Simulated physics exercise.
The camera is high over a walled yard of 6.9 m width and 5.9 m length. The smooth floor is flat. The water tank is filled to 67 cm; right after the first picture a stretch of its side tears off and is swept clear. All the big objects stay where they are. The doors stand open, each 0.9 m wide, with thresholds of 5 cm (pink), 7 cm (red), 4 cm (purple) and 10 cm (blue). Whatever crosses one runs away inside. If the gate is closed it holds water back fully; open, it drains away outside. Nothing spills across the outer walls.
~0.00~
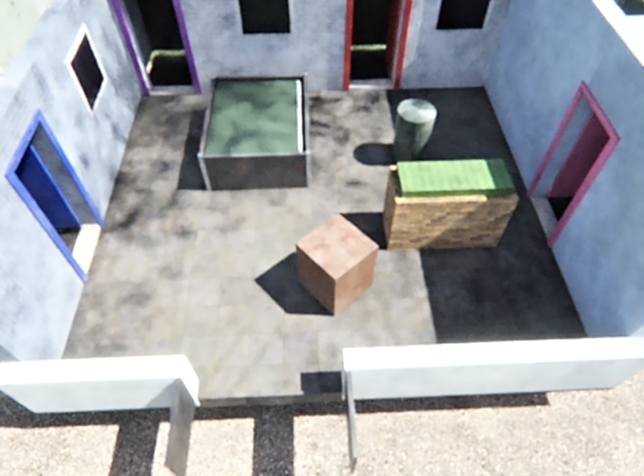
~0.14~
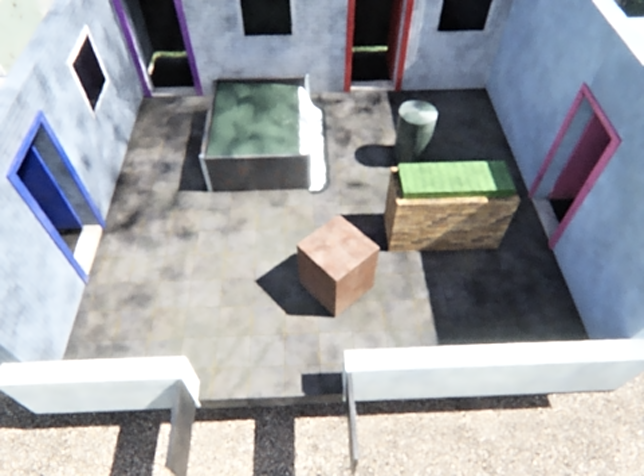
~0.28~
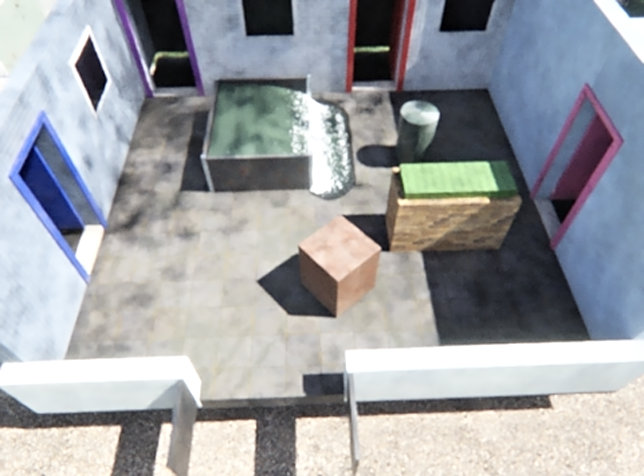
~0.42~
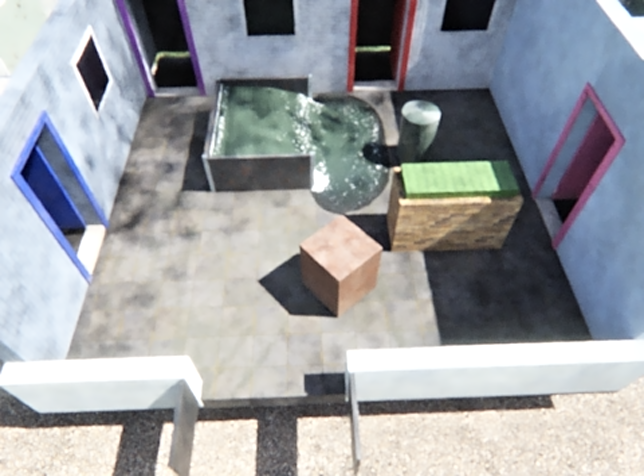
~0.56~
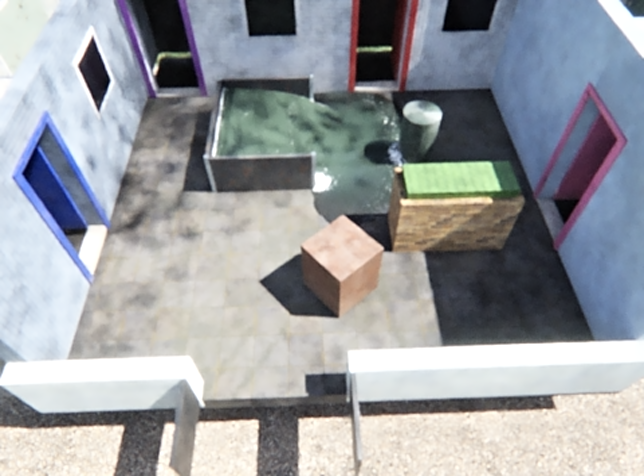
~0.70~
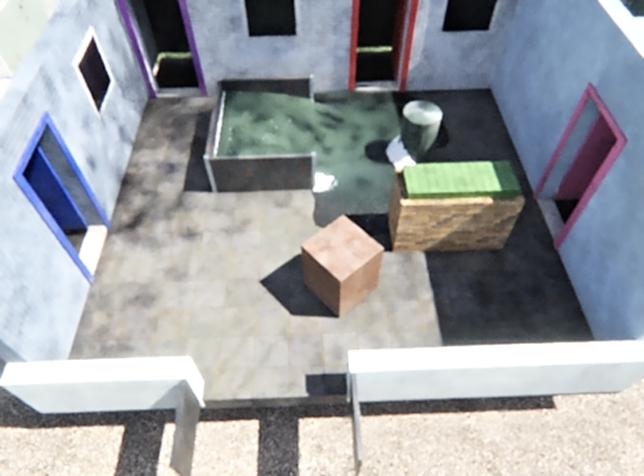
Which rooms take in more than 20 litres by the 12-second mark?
The water let in: At the pink door it goes over the limit; at the red door it exceeds the limit; at the purple door it keeps below the limit; at the blue door it stays under the limit.
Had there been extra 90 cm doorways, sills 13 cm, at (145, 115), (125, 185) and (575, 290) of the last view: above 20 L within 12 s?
In that order: Below, below, under.
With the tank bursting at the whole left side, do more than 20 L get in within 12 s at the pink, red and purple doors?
Against that limit: Pink not over, red below, purple past it.
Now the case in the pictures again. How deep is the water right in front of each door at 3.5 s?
Depths in cm: Pink 15, red 12, purple 0, blue 0.
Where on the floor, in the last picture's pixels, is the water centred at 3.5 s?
At about (416, 155).
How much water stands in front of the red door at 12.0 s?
Roughly 5.5 cm deep.
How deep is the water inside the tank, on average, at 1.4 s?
Roughly 27 cm on average.
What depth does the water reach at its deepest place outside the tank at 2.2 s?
Roughly 43 cm.
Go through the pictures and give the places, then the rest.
The first frame shows still water, 67 cm deep, in the water tank at (258, 116).
In the second frame, the front is at a hidden place, 1.1 m from the gap at (307, 137); 0.4 m2 of floor is under water; 67 cm left at the back of the water tank.
In the third frame, the front is at (323, 104), 1.3 m from the gap at (309, 139); 1.4 m2 of floor is under water; 66 cm left at the back of the water tank.
In the fourth frame, water pours out at (310, 140) and has run 1.6 m, to (333, 94); typically 10 cm deep outside, 58 cm at the water tank's back.
In the fifth frame, water pours out at (311, 140) and has run 2.0 m, to (367, 92); typically 8 cm deep outside, 57 cm at the water tank's back.
In the sixth frame, the front is at (440, 127), 2.4 m from the gap at (312, 141); 6.4 m2 of floor is under water; 54 cm left at the back of the water tank.
After 1.4 s water covers 30 % of the floor and is deepest (38 cm) near (394, 157); pink door 6 cm at the sill, 0 L in, red door 13 cm at the sill, 4 L in, purple door not reached, blue door not reached.
After 2.2 s water covers 35 % of the floor and is deepest (43 cm) near (463, 93); pink door 13 cm at the sill, 49 L in, red door 11 cm at the sill, 23 L in, purple door not reached, blue door not reached.
After 3.5 s water covers 40 % of the floor and is deepest (24 cm) near (482, 208); pink door 15 cm at the sill, 111 L in, red door 12 cm at the sill, 38 L in, purple door not reached, blue door not reached.
After 7.0 s water covers 85 % of the floor and is deepest (17 cm) near (60, 386); pink door 7 cm at the sill, 190 L in, red door 10 cm at the sill, 81 L in, purple door 3 cm at the sill, 0 L in, blue door 7 cm at the sill, 0 L in.
After 12.0 s water covers 95 % of the floor and is deepest (8 cm) near (365, 268); pink door 4 cm at the sill, 193 L in, red door 5 cm at the sill, 86 L in, purple door 3 cm at the sill, 2 L in, blue door 6 cm at the sill, 0 L in.
